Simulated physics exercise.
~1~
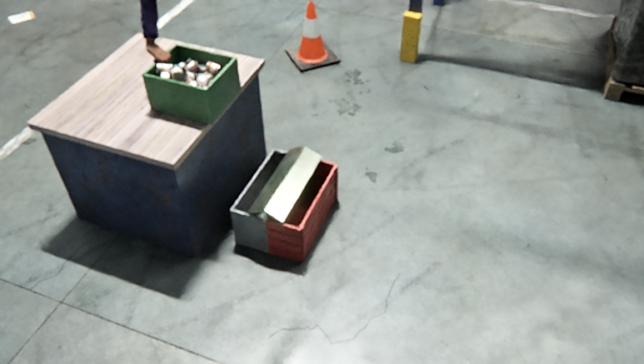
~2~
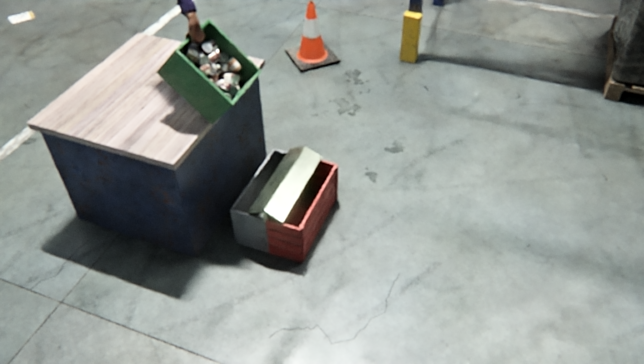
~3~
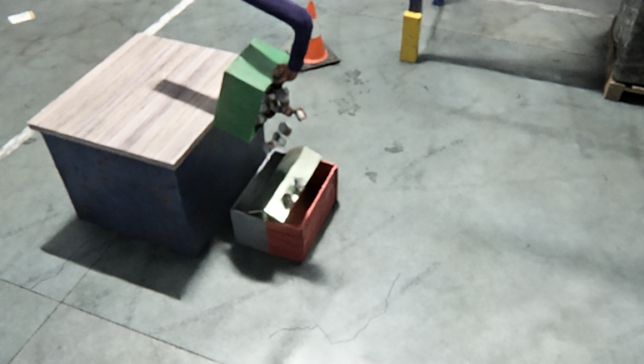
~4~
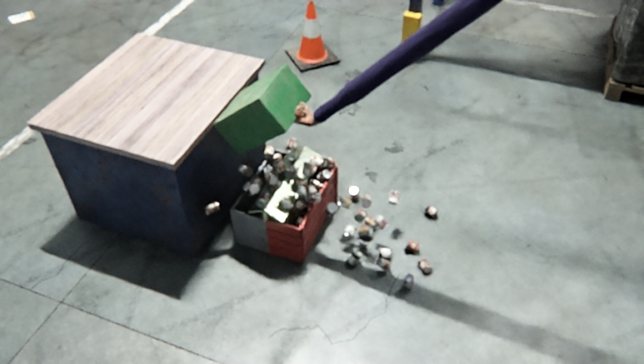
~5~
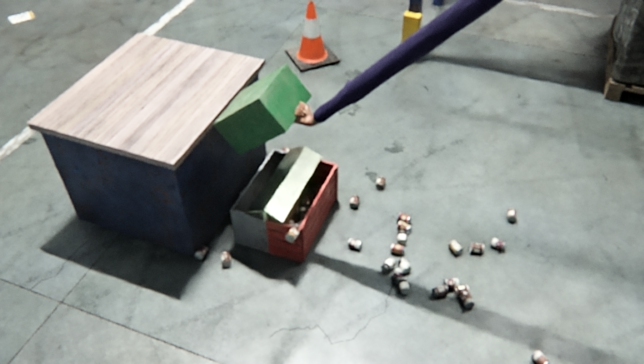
Warehouse floor, a purple arm tipping small tins from a green tote into grey and red bins, many scattering across the concrete.
